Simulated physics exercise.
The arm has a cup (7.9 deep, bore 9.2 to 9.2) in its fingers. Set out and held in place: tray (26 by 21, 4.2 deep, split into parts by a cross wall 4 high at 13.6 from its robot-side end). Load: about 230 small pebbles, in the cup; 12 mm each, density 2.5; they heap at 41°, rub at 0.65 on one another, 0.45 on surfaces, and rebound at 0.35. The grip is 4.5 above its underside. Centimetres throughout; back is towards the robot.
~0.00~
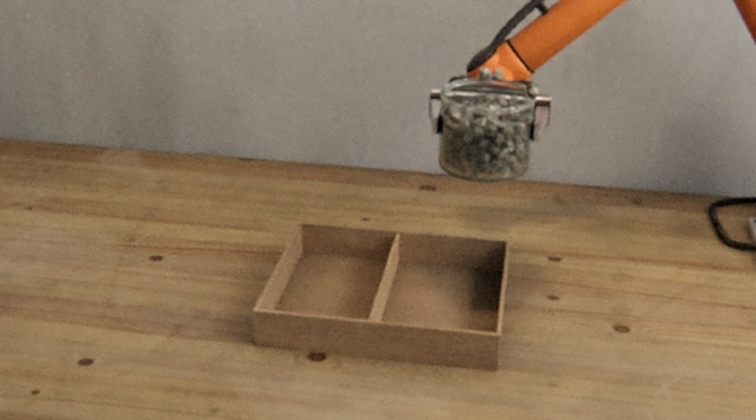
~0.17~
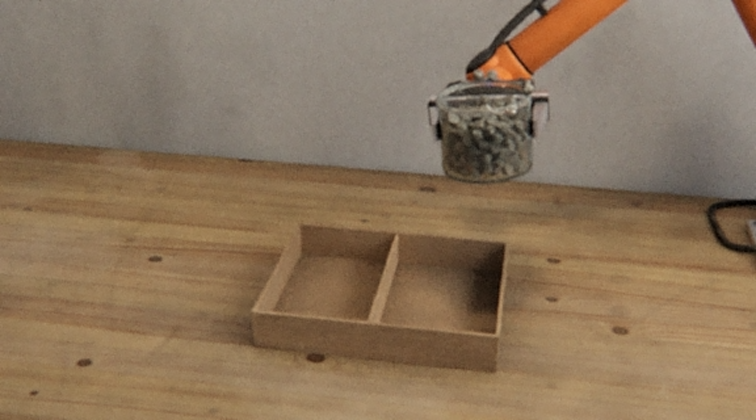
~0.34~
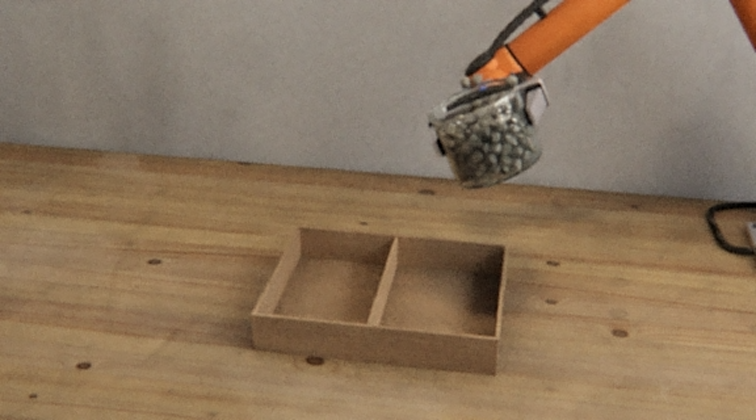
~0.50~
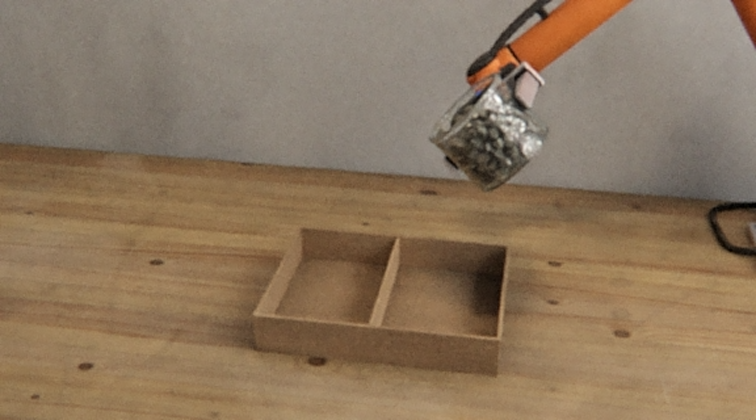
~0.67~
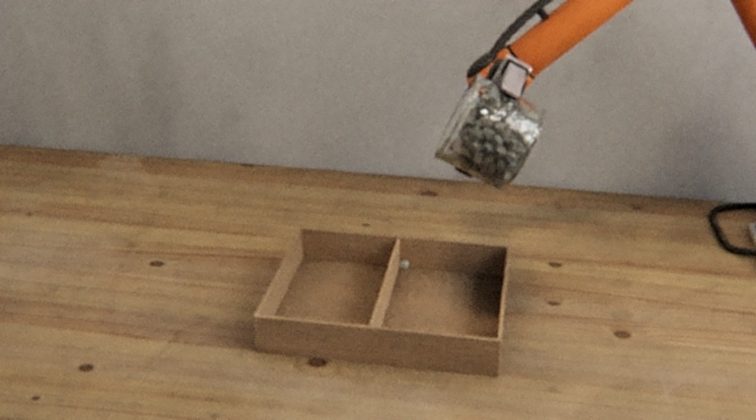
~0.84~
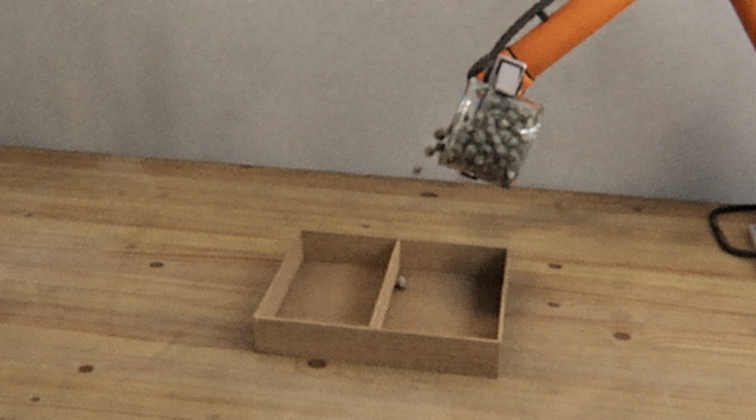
Above a wooden table, an orange robot arm tilted a clear cup of small gray pebbles steeply to the left, and one dropped into the right part of a divided tray before several more slipped out.
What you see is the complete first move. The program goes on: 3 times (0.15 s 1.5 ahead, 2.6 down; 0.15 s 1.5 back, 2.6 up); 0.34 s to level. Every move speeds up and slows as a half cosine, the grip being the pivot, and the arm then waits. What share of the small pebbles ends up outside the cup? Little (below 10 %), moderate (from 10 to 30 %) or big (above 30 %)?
Share outside the cup: Little (below 10 %).
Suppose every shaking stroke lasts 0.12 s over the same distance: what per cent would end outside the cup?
It would be near 5 per cent.
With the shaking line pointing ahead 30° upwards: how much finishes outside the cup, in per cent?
About 20 per cent.
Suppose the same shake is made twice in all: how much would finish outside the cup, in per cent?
In that case some 5 per cent.
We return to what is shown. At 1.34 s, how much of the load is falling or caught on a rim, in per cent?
Roughly 0 per cent.
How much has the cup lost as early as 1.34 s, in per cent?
Some 5 per cent.
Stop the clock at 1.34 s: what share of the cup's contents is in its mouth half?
Some 40 per cent.
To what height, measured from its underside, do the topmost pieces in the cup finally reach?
Some 8.0 cm.
By 1.34 s, tilted 72° forward, highest piece 25 above the table; 222 in the cup, 7 in the robot-side part, 2 in the far-side part.
By 1.83 s, tilted 60° forward, highest piece 26 above the table; 221 in the cup, 8 in the robot-side part, 2 in the far-side part.
By 2.28 s, level, highest piece 27 above the table; 221 in the cup, 8 in the robot-side part, 2 in the far-side part.
By 3.33 s, level, highest piece 27 above the table; 221 in the cup, 8 in the robot-side part, 2 in the far-side part.
Final count, 221 in the cup, 8 in the robot-side part, 2 in the far-side part. That is 4 % outside the cup.
